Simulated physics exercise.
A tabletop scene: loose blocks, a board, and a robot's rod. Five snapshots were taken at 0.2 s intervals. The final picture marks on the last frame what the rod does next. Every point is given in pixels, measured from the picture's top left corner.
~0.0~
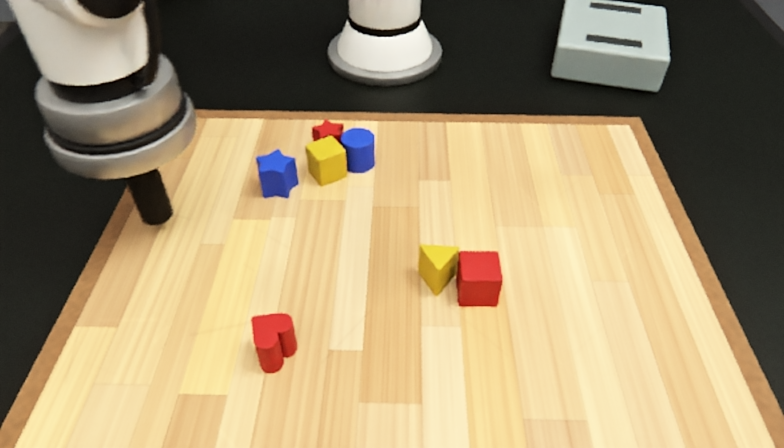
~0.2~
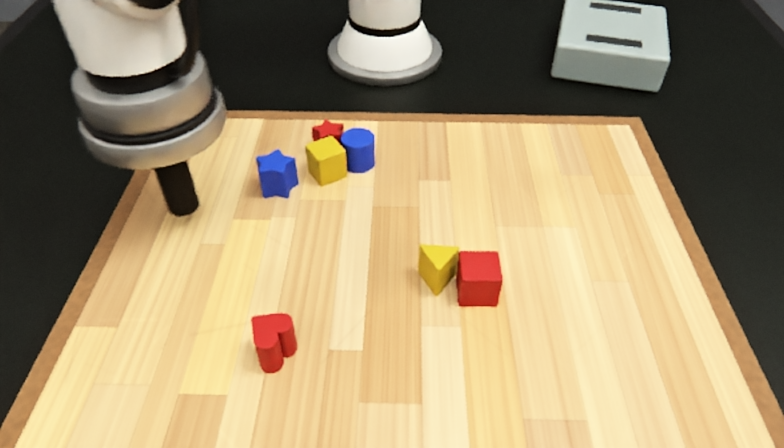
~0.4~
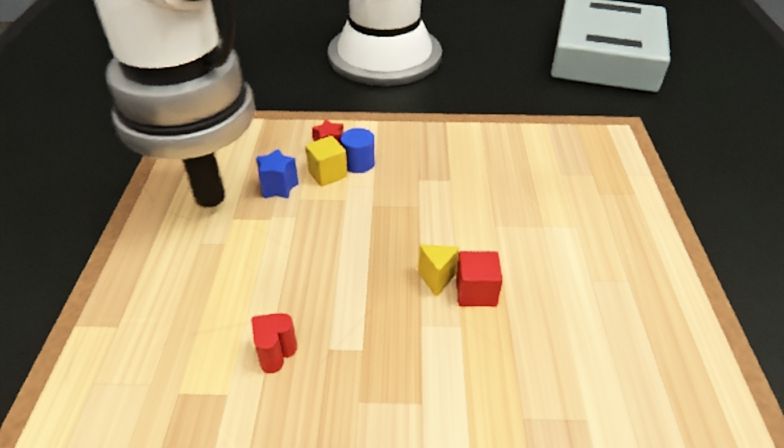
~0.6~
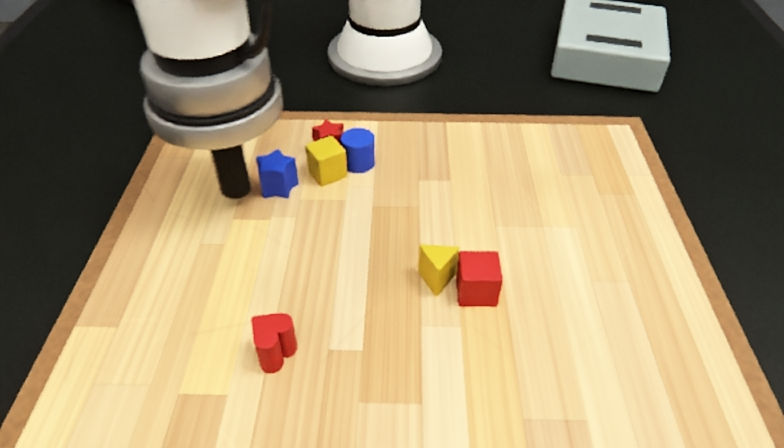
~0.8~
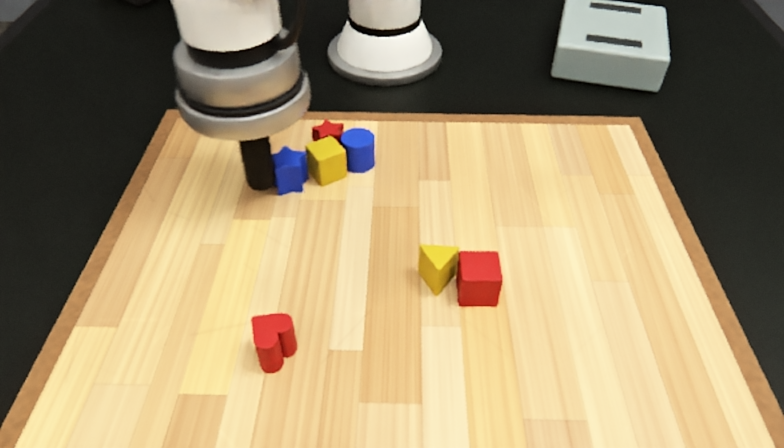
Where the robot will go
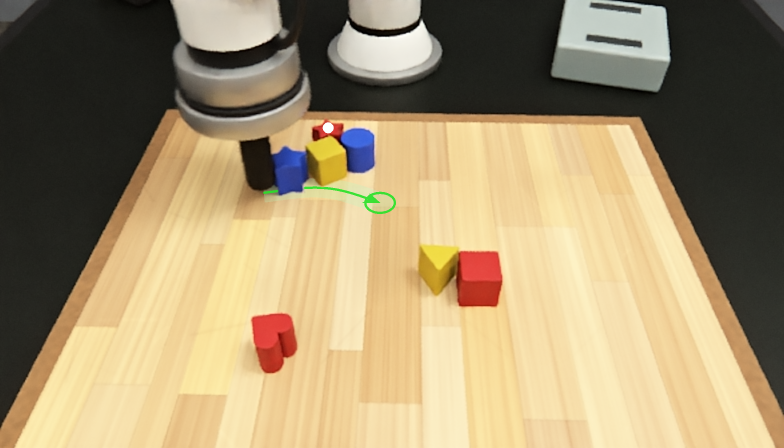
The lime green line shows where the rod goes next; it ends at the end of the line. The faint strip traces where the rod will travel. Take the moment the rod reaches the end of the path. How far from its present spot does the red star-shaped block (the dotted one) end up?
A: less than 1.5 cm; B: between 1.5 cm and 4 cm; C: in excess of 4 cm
I'll go with A - less than 1.5 cm.
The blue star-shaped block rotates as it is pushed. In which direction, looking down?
The twist is anticlockwise.
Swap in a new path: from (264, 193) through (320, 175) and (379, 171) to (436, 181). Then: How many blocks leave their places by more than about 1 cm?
Blocks that move over 1 cm: Three or more.
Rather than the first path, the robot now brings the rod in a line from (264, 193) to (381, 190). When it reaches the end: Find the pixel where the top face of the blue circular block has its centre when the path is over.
I'd expect the centre of its top face to be at (396, 121).
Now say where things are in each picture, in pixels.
In the first picture, tip of the rod (158, 216), middles of tops, blue star-shaped block (274, 161), yellow four-sided block (325, 147), red star-shaped block (328, 128), blue circular block (358, 137).
In the second picture, rod (185, 208), nothing pushed.
In the third picture, rod (211, 199), nothing pushed.
In the fourth picture, rod (237, 191), nothing pushed.
In the fifth picture, rod (262, 183), blue star-shaped block (286, 157), yellow four-sided block (325, 147), red star-shaped block (328, 128), blue circular block (358, 137).
The line goes from (264, 193) over (305, 188) and (344, 191) to (380, 203); the dot is on the red star-shaped block.
What follows on the original path. One third of the way, rod (304, 178); blue star-shaped block (321, 147), turned 25° anticlockwise; yellow four-sided block (351, 139), turned 20° clockwise; red star-shaped block (331, 125), turned 10° anticlockwise; blue circular block (382, 132).
Two thirds of the way, rod (344, 181); blue star-shaped block (345, 147), turned 60° anticlockwise; yellow four-sided block (365, 130); red star-shaped block (332, 124), turned 25° anticlockwise; blue circular block (398, 125).
At the end, rod (380, 192); blue star-shaped block (346, 147), turned 65° anticlockwise; yellow four-sided block (365, 130); red star-shaped block (332, 124), turned 25° anticlockwise; blue circular block (398, 125).
